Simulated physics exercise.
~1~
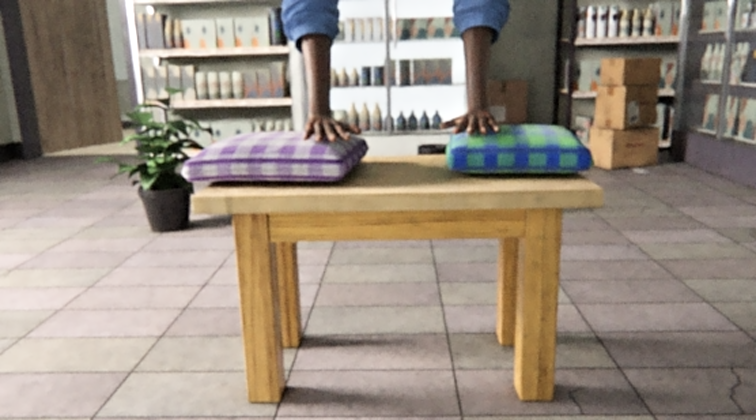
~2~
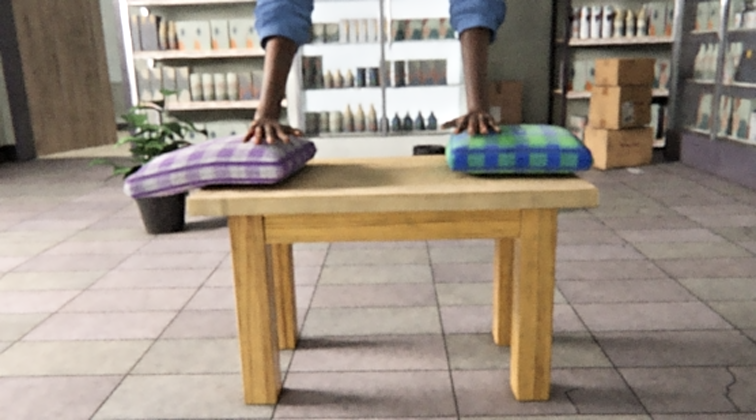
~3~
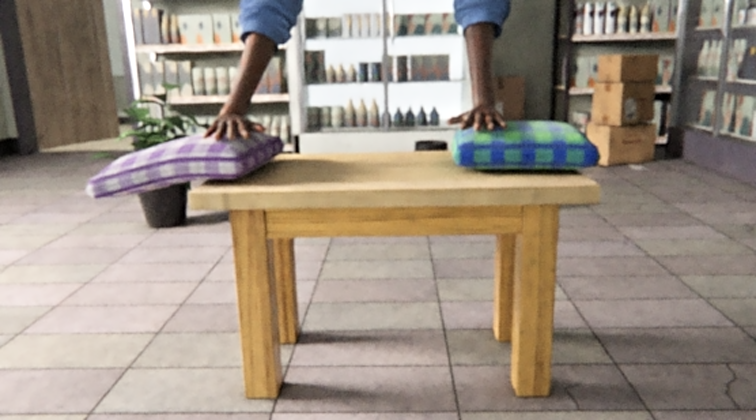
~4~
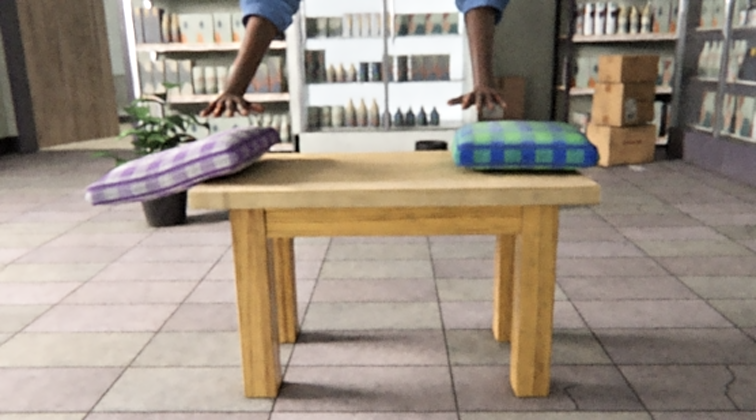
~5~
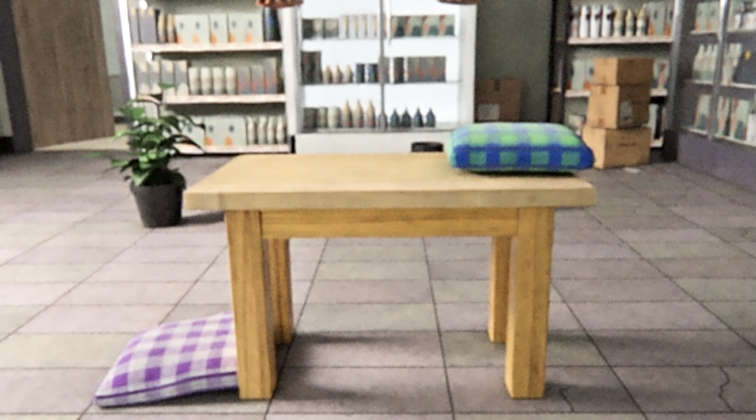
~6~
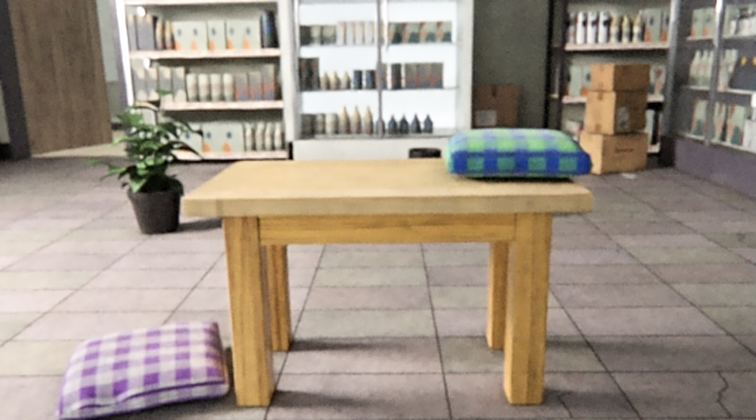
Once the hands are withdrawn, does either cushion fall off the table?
Yes, the purple cushion tips over the left edge and falls to the floor. The blue cushion stays where it was on the table.
Shop interior, hands sliding a purple cushion past a table's left edge and withdrawing, purple dropping to floor, blue one staying put.
